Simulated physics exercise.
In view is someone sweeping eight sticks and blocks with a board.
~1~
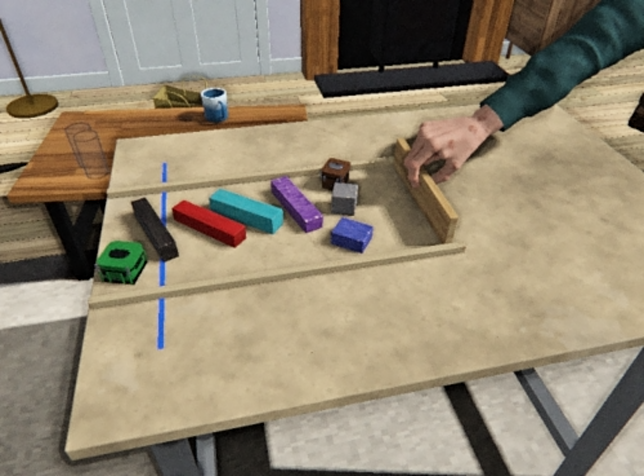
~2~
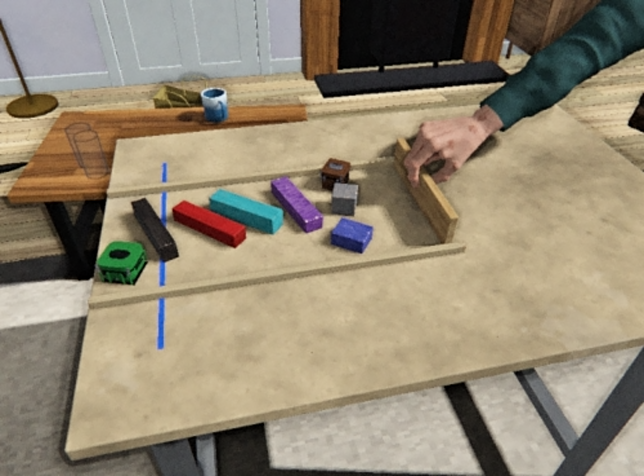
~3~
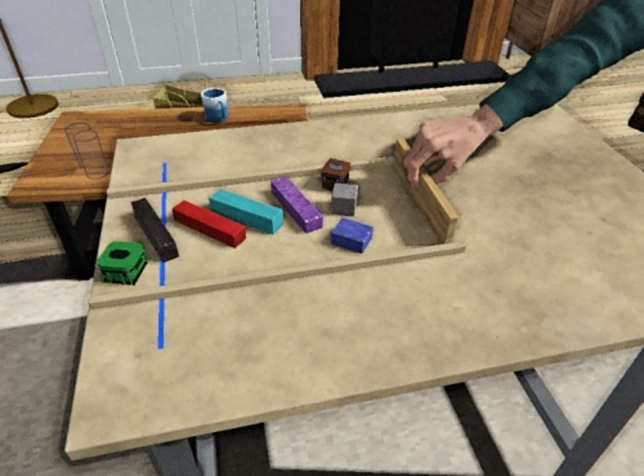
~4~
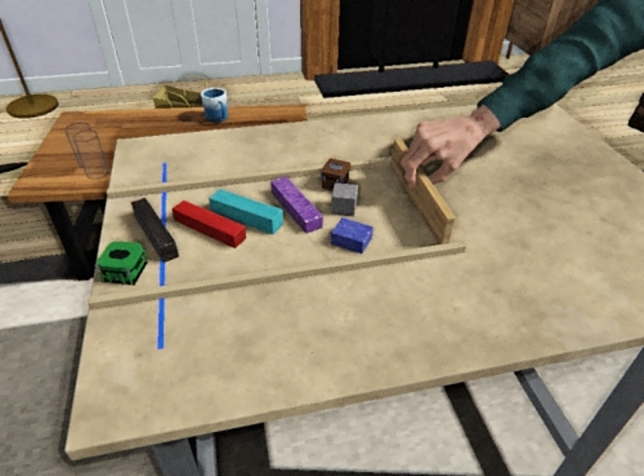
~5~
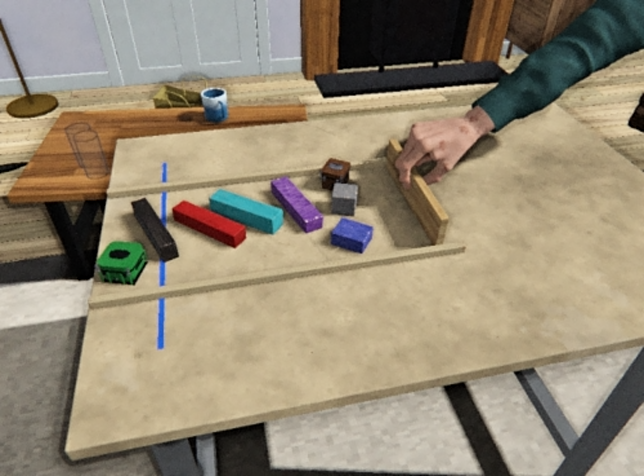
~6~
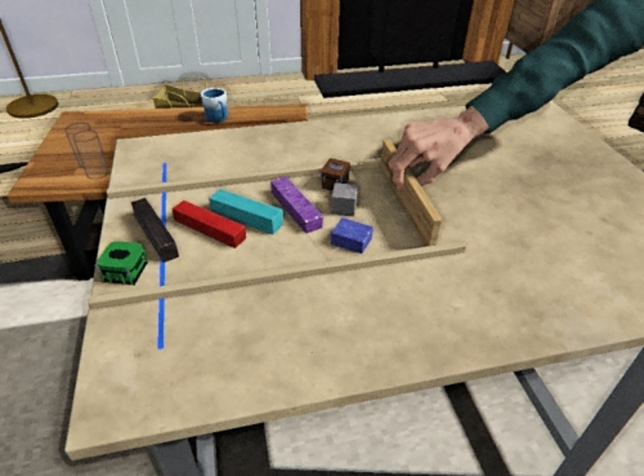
A hand in a green sleeve slides a wooden board slightly left towards colourful sticks and blocks, which stay still on a table.
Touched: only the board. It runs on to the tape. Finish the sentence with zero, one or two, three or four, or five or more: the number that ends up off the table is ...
The number that ends up off the table is three or four.
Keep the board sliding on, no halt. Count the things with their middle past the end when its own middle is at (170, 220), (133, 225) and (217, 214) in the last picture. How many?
3; 5; 0.
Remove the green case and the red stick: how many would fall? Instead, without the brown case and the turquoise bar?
1 in the first case and 2 in the second.
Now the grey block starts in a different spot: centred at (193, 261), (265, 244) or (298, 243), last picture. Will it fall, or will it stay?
Going through them in order, it does not come off, then does not come off, then does not come off.
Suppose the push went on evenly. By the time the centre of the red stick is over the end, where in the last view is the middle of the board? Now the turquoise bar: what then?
The middle is at (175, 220) when it's the red stick, and at (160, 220) when it's the turquoise bar.
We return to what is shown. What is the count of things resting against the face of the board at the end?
The count is 3.
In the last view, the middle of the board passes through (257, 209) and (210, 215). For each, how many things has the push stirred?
Well, it's 6 at the first one and 8 at the second.
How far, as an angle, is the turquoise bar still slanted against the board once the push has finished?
About 0 degrees.
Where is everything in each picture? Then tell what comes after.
In the first picture, green case (123, 263); black bar (154, 228); red stick (209, 223); board (422, 188); tape (163, 237).
In the second picture, black bar (154, 228); board (422, 188).
In the third picture, red stick (209, 224); turquoise bar (246, 211).
In the fourth picture, green case (123, 263); purple bar (296, 204).
In the fifth picture, black bar (154, 228); brown case (336, 175).
In the sixth picture, green case (123, 263); black bar (154, 228); red stick (209, 224); board (407, 190); tape (163, 237).
A little later, none off yet; green case at rest near (123, 263); black bar at rest near (154, 228); red stick at rest near (209, 224).
When it is over, the number that fall off is three or four; down, red stick, black bar and green case.
